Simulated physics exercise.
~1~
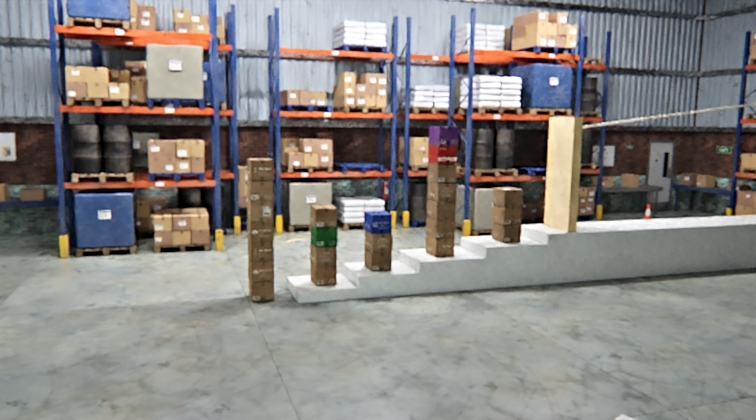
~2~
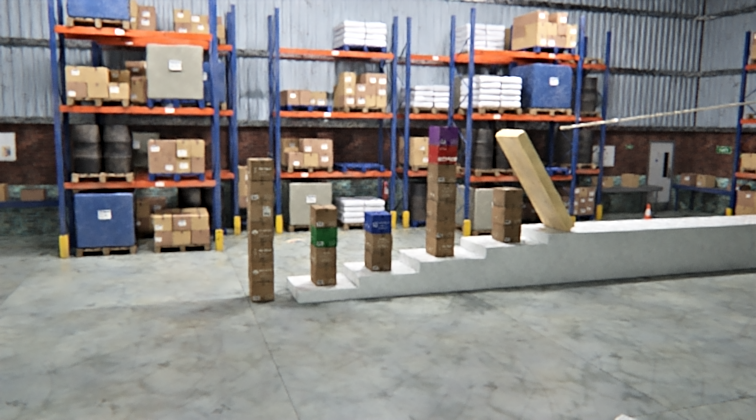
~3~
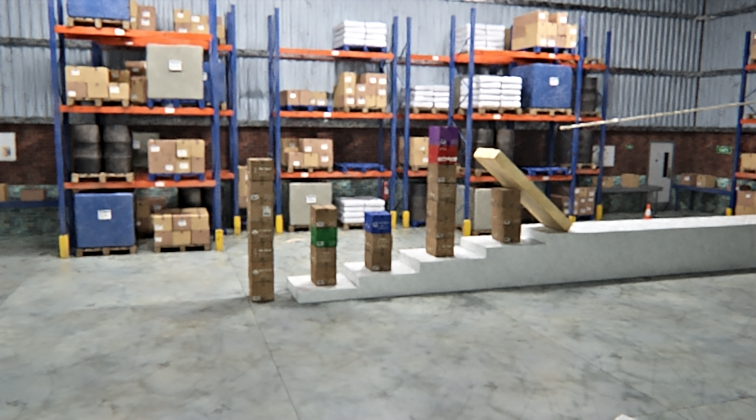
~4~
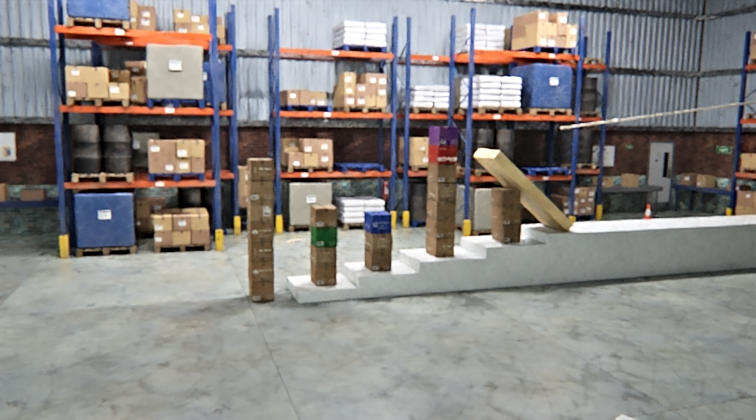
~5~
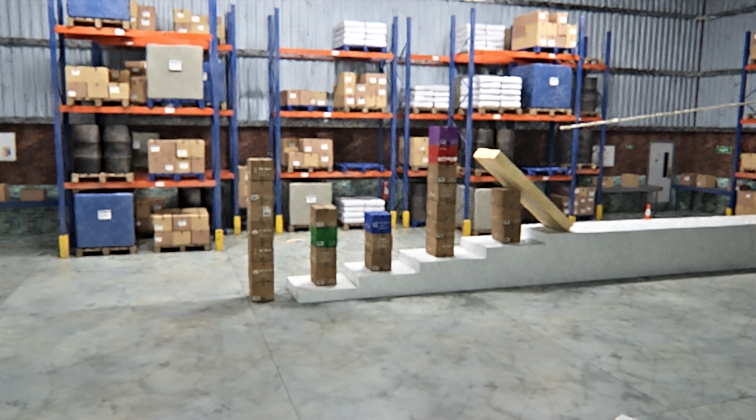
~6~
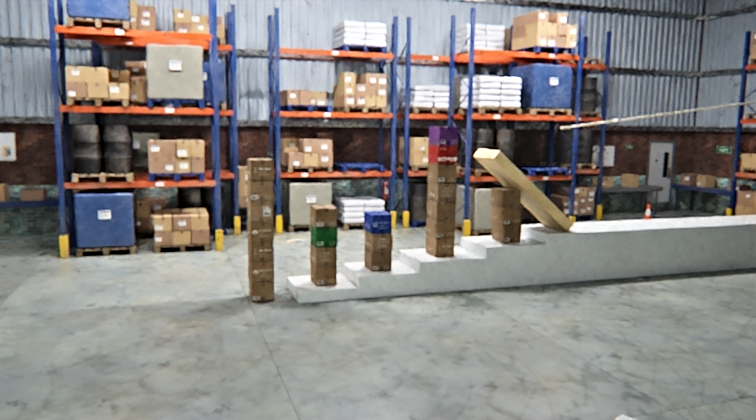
Tall pale board tipping left under a pole's push and coming to rest leaning on a short carton stack, every pile still standing.
